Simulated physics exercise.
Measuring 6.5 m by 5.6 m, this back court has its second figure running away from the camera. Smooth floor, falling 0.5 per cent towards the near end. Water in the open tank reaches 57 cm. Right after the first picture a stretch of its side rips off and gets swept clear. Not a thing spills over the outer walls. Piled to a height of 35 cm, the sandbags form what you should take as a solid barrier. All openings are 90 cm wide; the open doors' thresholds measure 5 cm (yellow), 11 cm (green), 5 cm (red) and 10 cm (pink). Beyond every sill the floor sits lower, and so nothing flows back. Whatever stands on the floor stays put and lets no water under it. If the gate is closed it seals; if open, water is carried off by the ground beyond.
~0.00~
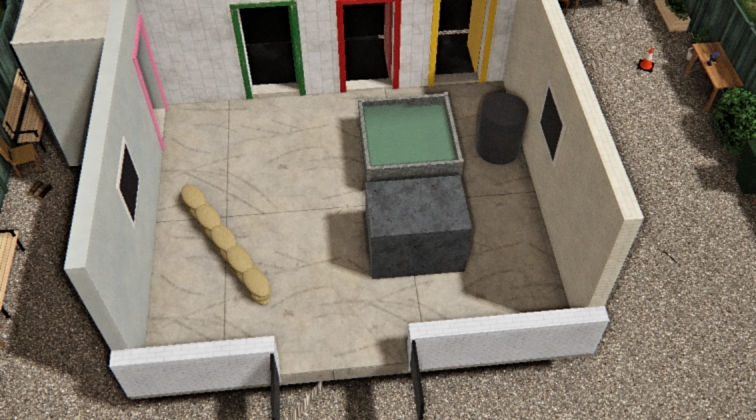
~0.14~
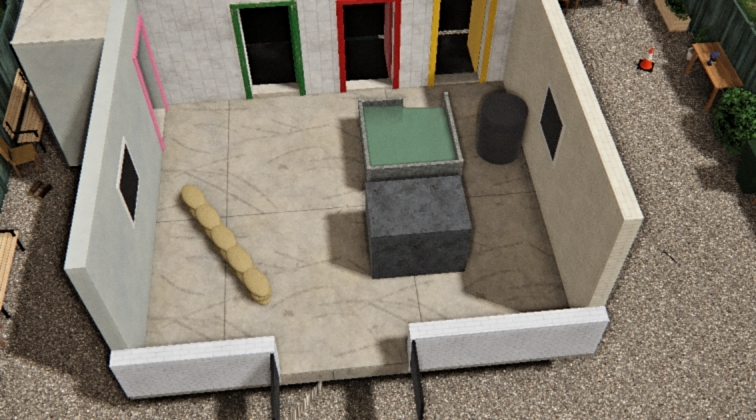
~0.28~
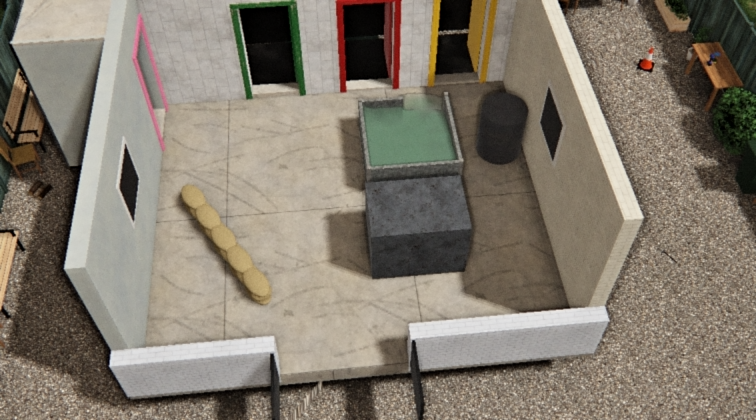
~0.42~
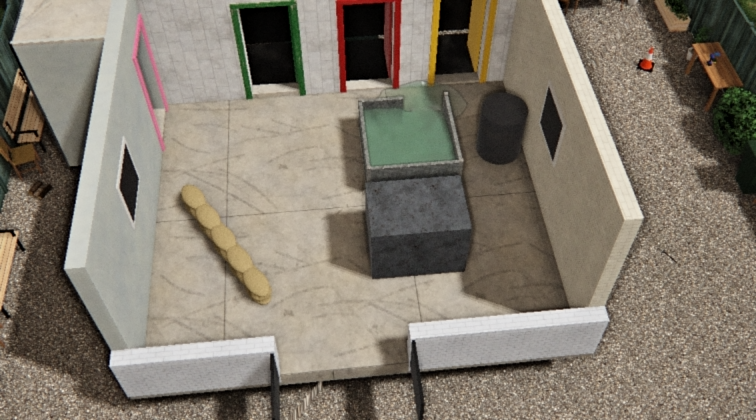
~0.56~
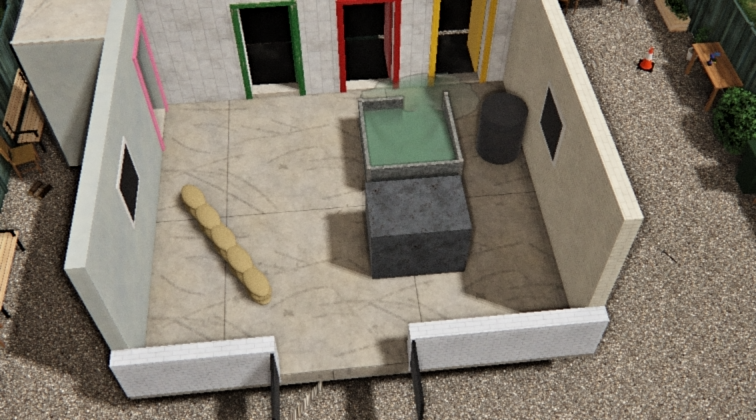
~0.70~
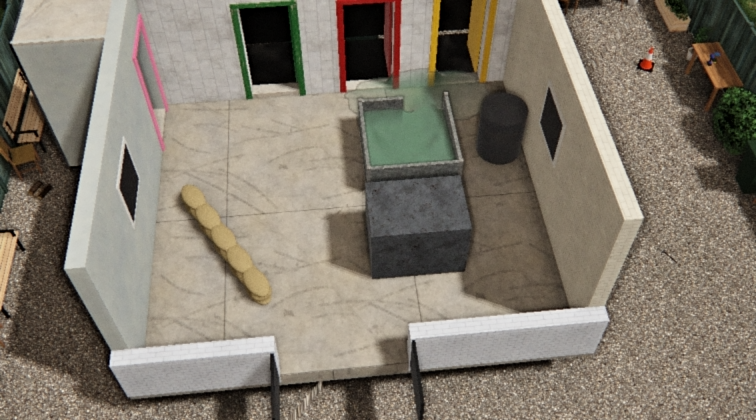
To begin with, greenish water lies still in an open tank behind a dark grey block in a walled court. Then a stretch of the tank's far side breaks away, and water pours out through the gap, spreading in a thin sheet across the floor near the red and yellow doorways.
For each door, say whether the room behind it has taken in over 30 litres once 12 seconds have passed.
The yellow door: Over, the green door: Not over, the red door: Over, the pink door: Not over.
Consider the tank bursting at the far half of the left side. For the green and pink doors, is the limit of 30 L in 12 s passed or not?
Against that limit the green door gives a lower amount and the pink door gives a greater amount.
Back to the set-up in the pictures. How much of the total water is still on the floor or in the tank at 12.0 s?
Some 72 out of every hundred parts.
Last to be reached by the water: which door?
The pink door is last.
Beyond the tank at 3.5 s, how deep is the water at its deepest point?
About 21 cm at most.
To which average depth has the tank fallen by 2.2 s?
I'd put the mean depth near 30 centimetres.
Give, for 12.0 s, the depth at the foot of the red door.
3.5 cm or so.
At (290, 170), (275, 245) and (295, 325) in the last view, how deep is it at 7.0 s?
About 1, 2 and 0 cm.
After 1.4 s water covers 10 % of the floor and is deepest (37 cm) near (421, 86); yellow door 19 cm at the sill, 54 L in, green door not reached, red door 12 cm at the sill, 12 L in, pink door not reached.
After 2.2 s water covers 20 % of the floor and is deepest (30 cm) near (494, 81); yellow door 15 cm at the sill, 122 L in, green door 4 cm at the sill, 0 L in, red door 10 cm at the sill, 32 L in, pink door not reached.
After 3.5 s water covers 35 % of the floor and is deepest (21 cm) near (494, 81); yellow door 13 cm at the sill, 180 L in, green door 2 cm at the sill, 0 L in, red door 8 cm at the sill, 51 L in, pink door 9 cm at the sill, 0 L in.
After 7.0 s water covers 60 % of the floor and is deepest (12 cm) near (509, 135); yellow door 8 cm at the sill, 264 L in, green door 2 cm at the sill, 0 L in, red door 5 cm at the sill, 66 L in, pink door 5 cm at the sill, 0 L in.
After 12.0 s water covers 80 % of the floor and is deepest (8 cm) near (509, 135); yellow door 5 cm at the sill, 286 L in, green door 1 cm at the sill, 0 L in, red door 3 cm at the sill, 69 L in, pink door 4 cm at the sill, 0 L in.
